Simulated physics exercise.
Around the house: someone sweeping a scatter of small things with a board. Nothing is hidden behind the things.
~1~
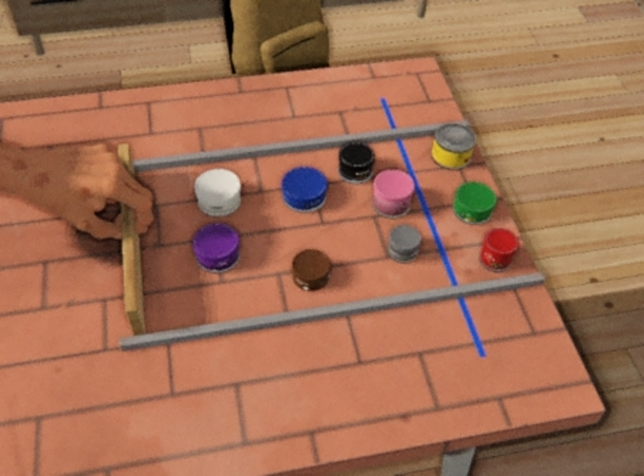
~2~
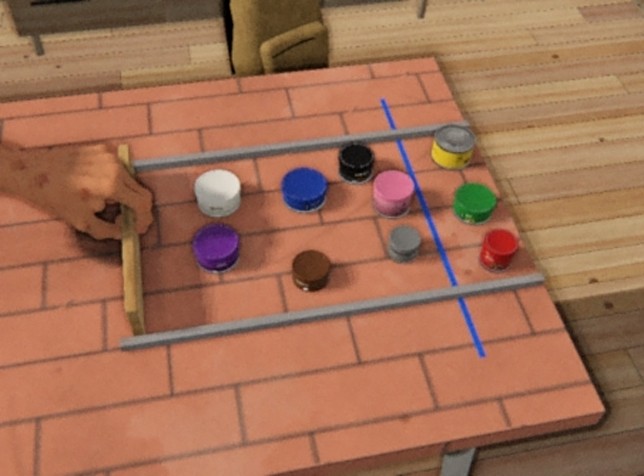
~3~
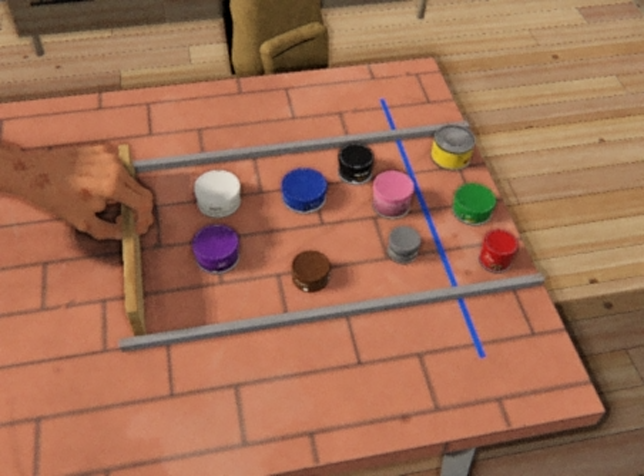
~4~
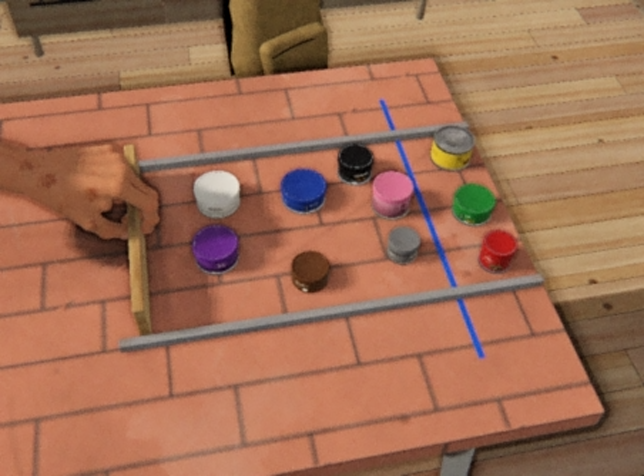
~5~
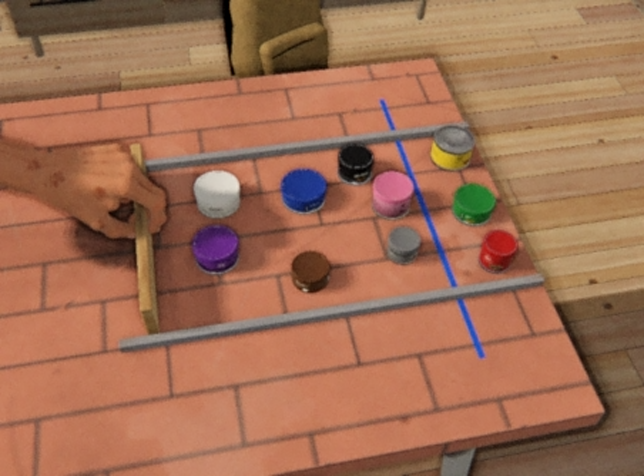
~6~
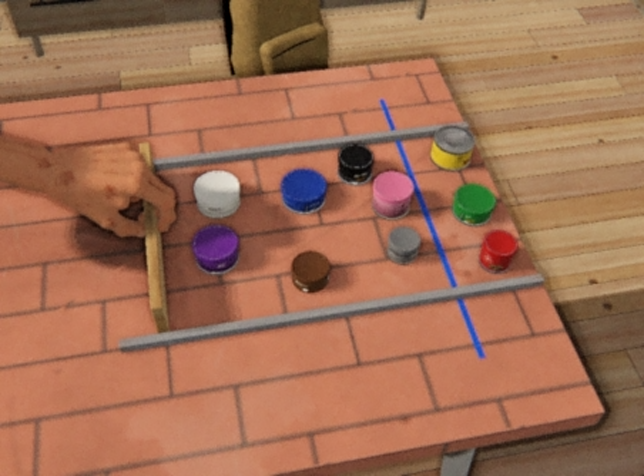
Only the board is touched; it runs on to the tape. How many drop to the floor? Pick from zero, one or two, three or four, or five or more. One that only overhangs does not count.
In the end the number that fall off is one or two.
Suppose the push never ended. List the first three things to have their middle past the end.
The order is the green tin, the red pot, the pink pot.
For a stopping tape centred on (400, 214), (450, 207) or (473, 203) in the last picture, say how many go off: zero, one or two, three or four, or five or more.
For each place: Not one; either three or four; five or more.
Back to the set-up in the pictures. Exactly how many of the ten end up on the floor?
Exactly 1.
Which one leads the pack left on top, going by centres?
It is the red pot.
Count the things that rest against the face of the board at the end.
3 of them.
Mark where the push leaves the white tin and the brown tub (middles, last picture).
Near (434, 169) and (466, 260).
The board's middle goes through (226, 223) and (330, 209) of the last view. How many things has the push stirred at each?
The counts are 2 and 6.
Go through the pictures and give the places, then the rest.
In the first frame, yellow tin (453, 146); red pot (499, 250); green tin (474, 203); board (131, 234); tape (426, 209).
In the second frame, red pot (498, 251); pink pot (393, 195).
In the third frame, green tin (474, 204); black tin (356, 164).
In the fourth frame, yellow tin (452, 148); white tin (218, 195).
In the fifth frame, red pot (498, 252); purple tin (216, 250).
In the sixth frame, yellow tin (452, 148); red pot (498, 252); green tin (474, 205); board (154, 232); tape (425, 210).
Early on, none off yet; yellow tin at rest near (452, 148); red pot at rest near (498, 252); green tin at rest near (474, 205).
Finally, the number that fall off is one or two; lost, green tin.
